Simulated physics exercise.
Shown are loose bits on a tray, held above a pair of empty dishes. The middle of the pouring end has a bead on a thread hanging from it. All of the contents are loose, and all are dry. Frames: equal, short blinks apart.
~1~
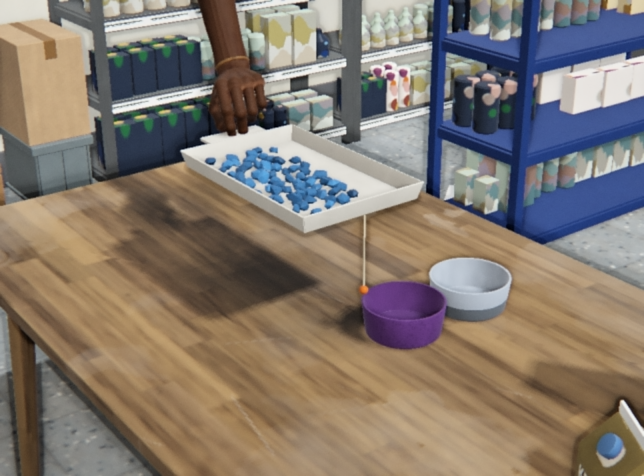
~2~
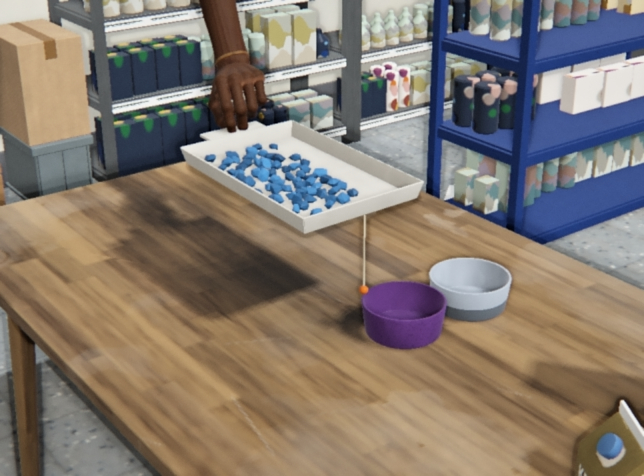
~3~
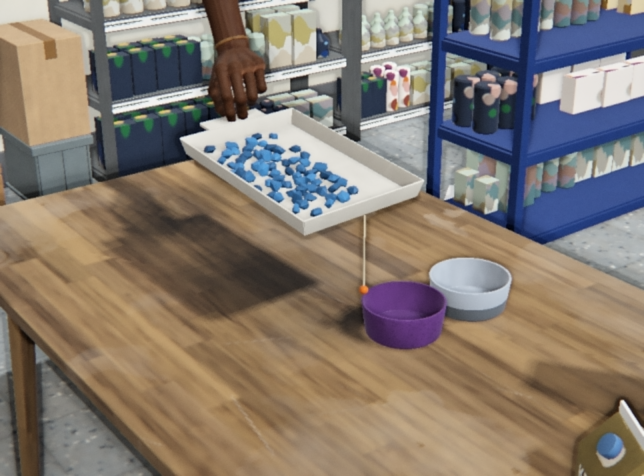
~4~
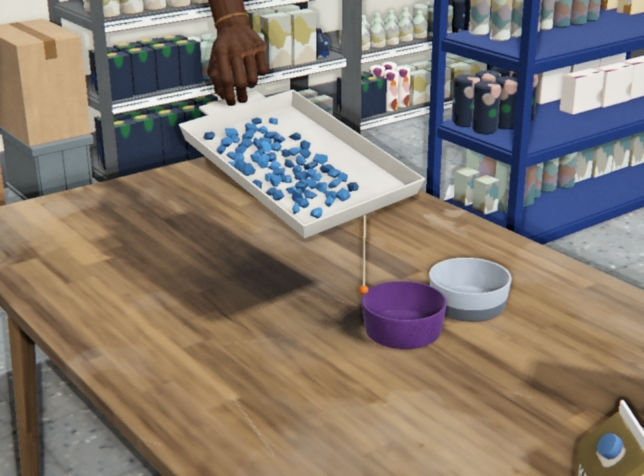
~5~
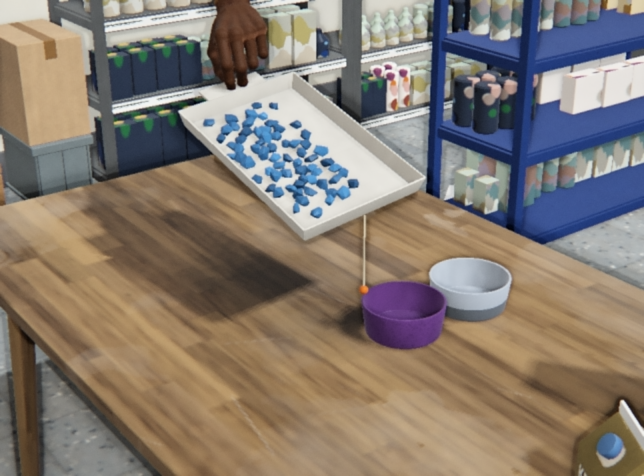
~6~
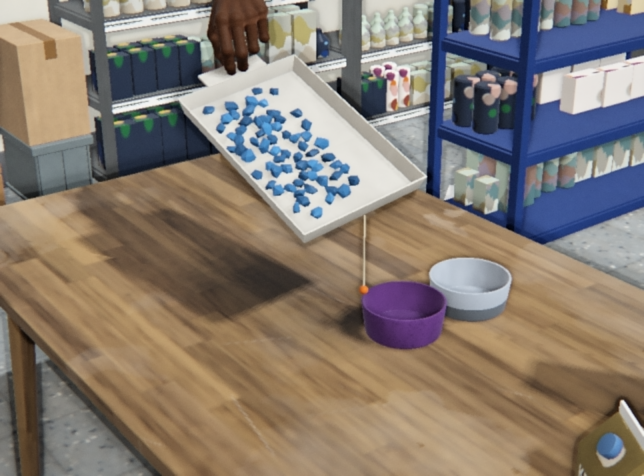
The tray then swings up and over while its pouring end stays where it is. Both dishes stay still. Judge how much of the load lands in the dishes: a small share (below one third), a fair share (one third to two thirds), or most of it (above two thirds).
A small share.
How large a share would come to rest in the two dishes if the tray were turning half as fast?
I'd put it at some 0 per cent.
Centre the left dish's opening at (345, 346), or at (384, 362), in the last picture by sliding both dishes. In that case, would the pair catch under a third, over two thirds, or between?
Try one: In the middle band. Try two: Below one third.
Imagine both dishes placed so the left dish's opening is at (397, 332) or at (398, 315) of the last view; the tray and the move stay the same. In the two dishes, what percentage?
The first try yields 10% and the second yields 0%.
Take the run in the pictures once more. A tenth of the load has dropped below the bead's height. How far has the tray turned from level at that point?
Somewhere near 80°.
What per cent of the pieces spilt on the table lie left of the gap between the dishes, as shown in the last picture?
Close to 100 %.
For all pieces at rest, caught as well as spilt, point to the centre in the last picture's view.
Roughly at (326, 366), give or take.
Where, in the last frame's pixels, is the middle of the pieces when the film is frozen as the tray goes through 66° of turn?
Somewhere about (313, 212).
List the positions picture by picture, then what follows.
The first picture shows corners of the pouring end at (305, 215) and (417, 182), level; middle of the load at (290, 179), aquarium stones; left dish at (431, 329); right dish at (498, 303); bead on its thread at (364, 290).
The second picture shows corners of the pouring end at (305, 216) and (417, 181), level; middle of the load at (290, 177).
The third picture shows corners of the pouring end at (305, 218) and (418, 180), tipped barely, lowest at the left corner; middle of the load at (290, 171).
The fourth picture shows corners of the pouring end at (305, 222) and (418, 178), tipped a little, lowest at the left corner; middle of the load at (290, 164).
The fifth picture shows corners of the pouring end at (306, 226) and (419, 177), tipped clearly, lowest at the left corner; middle of the load at (288, 158).
The sixth picture shows corners of the pouring end at (306, 229) and (420, 175), tipped clearly, lowest at the left corner; middle of the load at (286, 154), a small part on the move; left dish at (431, 329); right dish at (498, 303).
Soon after the last picture, tray tipped steeply; nearly all on the tray; a stray few in the air.
A little later, tray tipped past a quarter turn; a small part on the tray; most outside both; a small part in the air.
Later still, tray tipped past a quarter turn; all outside both.
At rest, tray tipped past a quarter turn; none in the left dish; none in the right dish; all outside both.
